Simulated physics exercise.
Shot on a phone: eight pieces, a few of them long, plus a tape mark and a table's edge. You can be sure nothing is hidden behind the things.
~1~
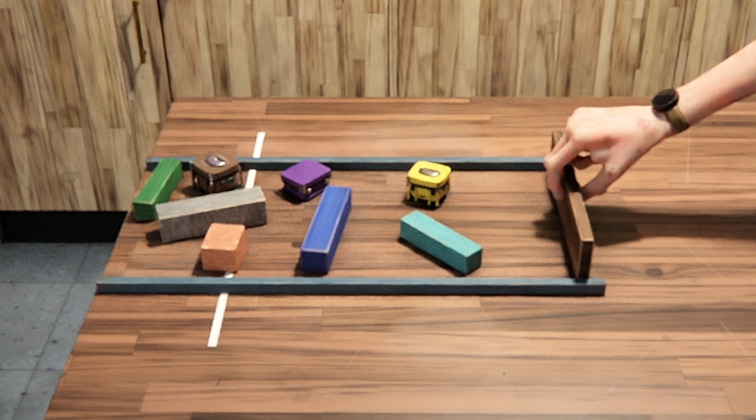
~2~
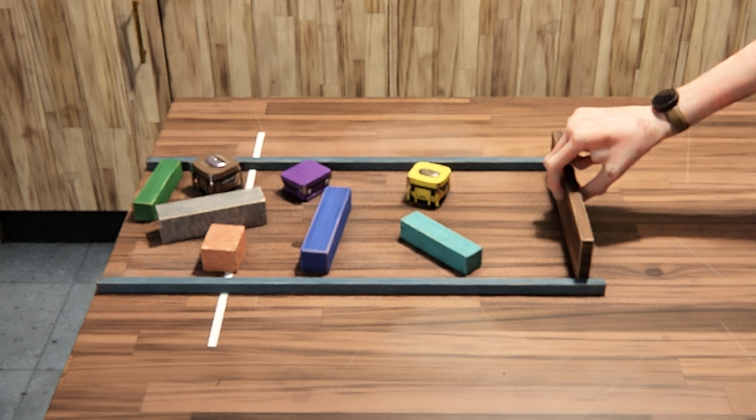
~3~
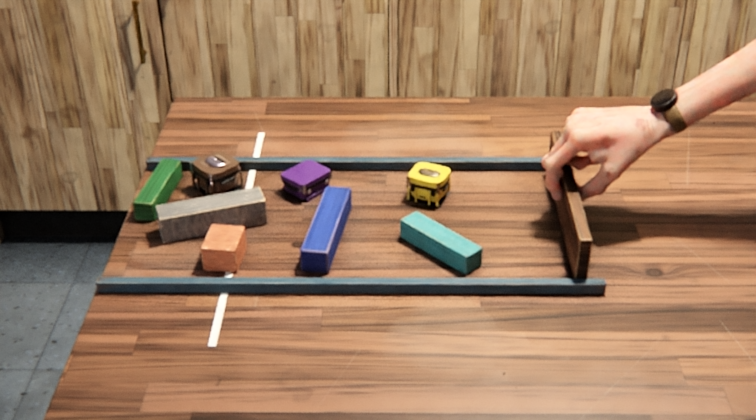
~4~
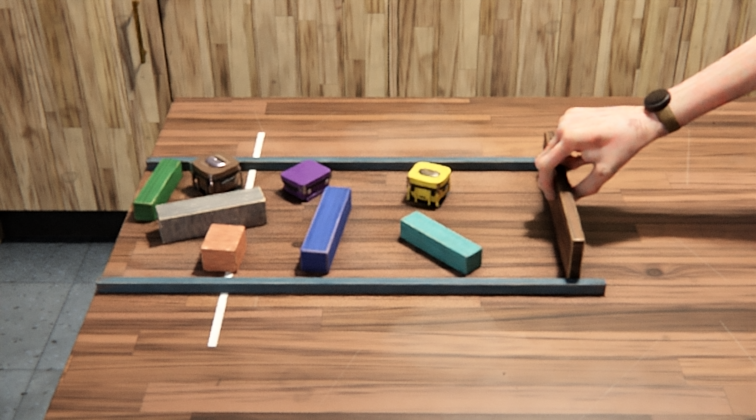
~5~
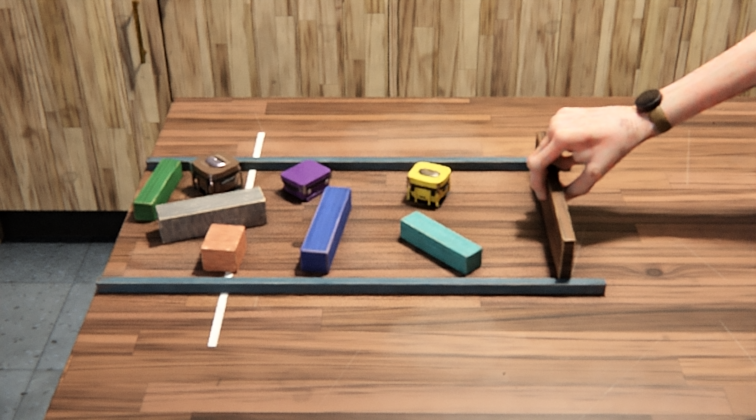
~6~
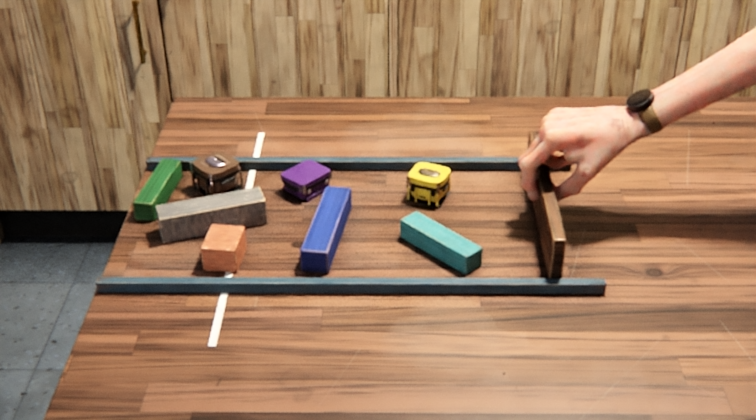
The clip opens on a wooden table where eight coloured blocks and small cases sit between two dark rails, some near a white tape line at left. A hand wearing a watch grips an upright board at right, holding it nearly still, then slides it a short way left, while the pieces stay put.
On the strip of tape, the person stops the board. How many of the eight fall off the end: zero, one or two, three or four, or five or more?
Honestly, none whatsoever fall.
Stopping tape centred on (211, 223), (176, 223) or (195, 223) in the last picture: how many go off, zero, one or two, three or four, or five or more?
In turn: Either one or two; 3 or 4; just one or two.
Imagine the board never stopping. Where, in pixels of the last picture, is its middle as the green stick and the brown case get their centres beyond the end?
For the green stick, about (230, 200); for the brown case, about (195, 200).
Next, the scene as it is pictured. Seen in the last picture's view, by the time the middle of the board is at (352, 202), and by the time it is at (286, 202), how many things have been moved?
First 4 and then 6.
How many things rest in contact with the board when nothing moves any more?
Number in contact with it: 3.
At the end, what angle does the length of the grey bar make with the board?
It comes to around 60 degrees.
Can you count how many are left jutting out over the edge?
2 overhanging.
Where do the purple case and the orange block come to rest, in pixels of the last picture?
The purple case settles near (232, 171); as for the orange block, near (159, 250).
Soon after, none off yet; green stick at rest near (158, 189); brown case at rest near (217, 175); grey bar at rest near (212, 215).
At rest, the number that fall off is zero.
